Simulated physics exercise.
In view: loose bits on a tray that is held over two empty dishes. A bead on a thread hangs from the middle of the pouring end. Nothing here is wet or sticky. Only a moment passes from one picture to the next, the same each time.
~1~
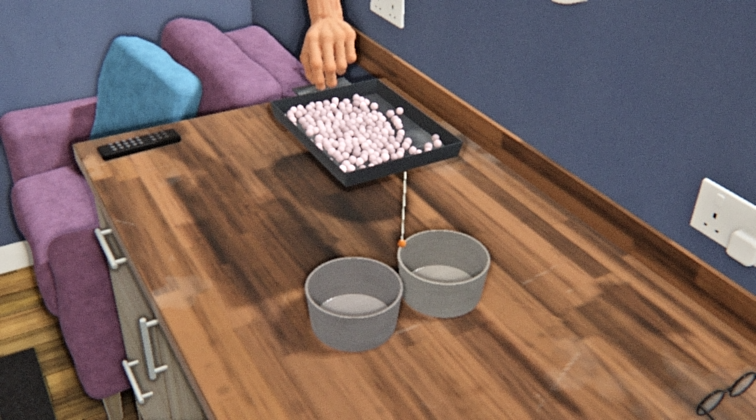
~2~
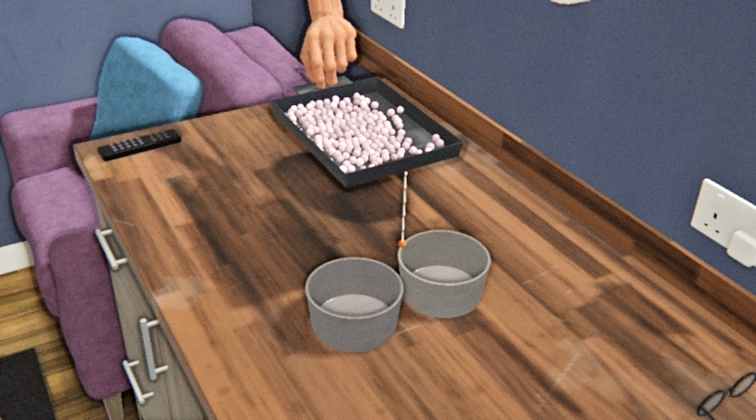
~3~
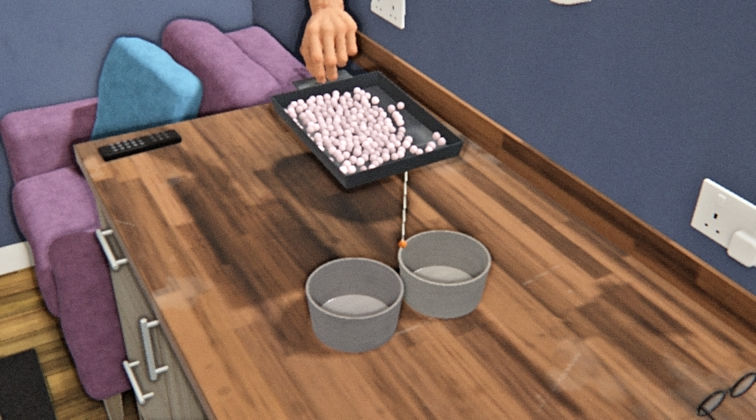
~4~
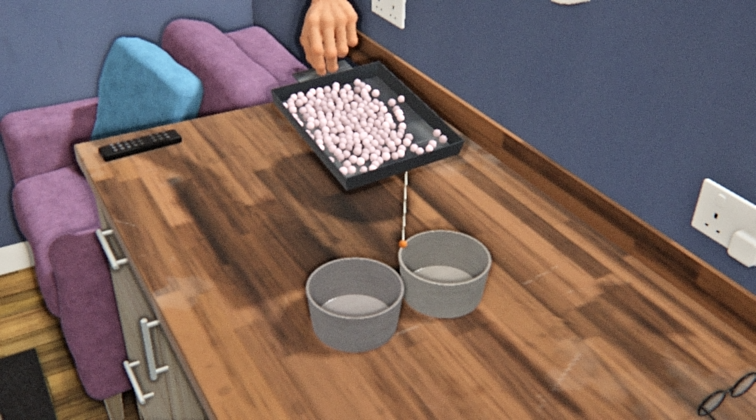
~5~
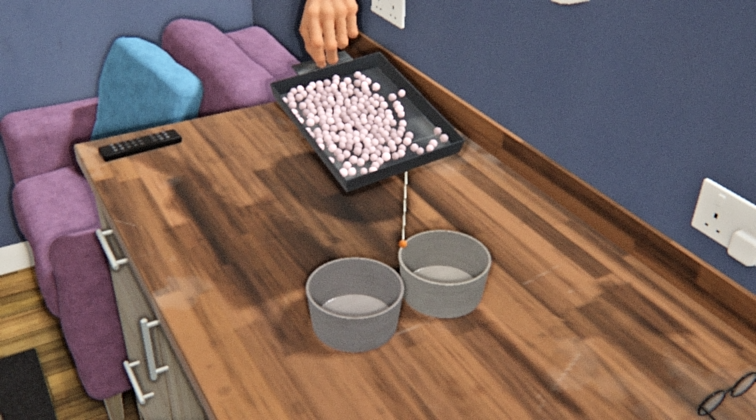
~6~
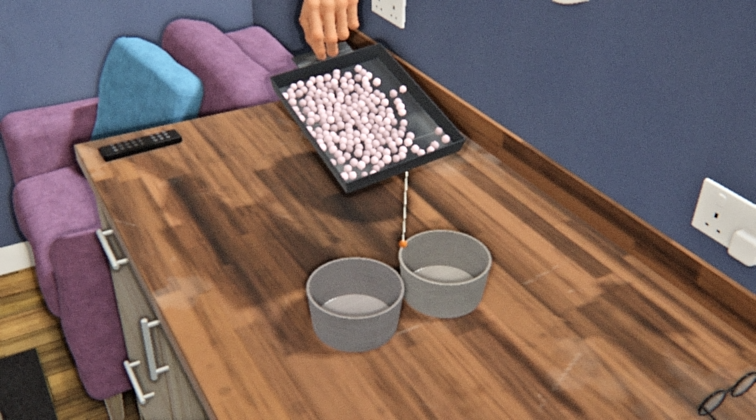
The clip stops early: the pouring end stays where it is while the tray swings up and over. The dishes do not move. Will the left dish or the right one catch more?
The left-hand dish gets more.
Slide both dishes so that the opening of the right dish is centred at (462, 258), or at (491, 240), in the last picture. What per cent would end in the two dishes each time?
The first gives 90 %, the second 30 %.
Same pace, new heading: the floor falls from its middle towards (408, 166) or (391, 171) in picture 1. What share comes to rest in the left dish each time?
Roughly 10 per cent, and 50 per cent.
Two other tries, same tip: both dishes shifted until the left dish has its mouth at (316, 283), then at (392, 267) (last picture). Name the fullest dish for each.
The first try: The dish on the left. The second: The left-hand dish.
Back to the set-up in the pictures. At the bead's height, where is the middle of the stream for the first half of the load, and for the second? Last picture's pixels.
At about (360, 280), then at (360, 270).
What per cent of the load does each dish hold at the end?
Left dish: 100 %, right dish: 0 %.
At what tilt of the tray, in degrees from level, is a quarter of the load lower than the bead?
Roughly 85°.
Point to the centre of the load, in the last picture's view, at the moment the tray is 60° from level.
Roughly at (364, 148).
Shortly afterwards, tray tipped steeply; all but a few on the tray; only a few in the air.
Next, tray tipped right over; near a quarter on the tray; near two thirds in the left dish; only a few outside both; a little in the air.
Some moments later, tray tipped past a quarter turn; all but a few in the left dish; only a few in the right dish; only a few outside both.
In the end, tray tipped past a quarter turn; all but a few in the left dish; only a few in the right dish; only a few outside both.
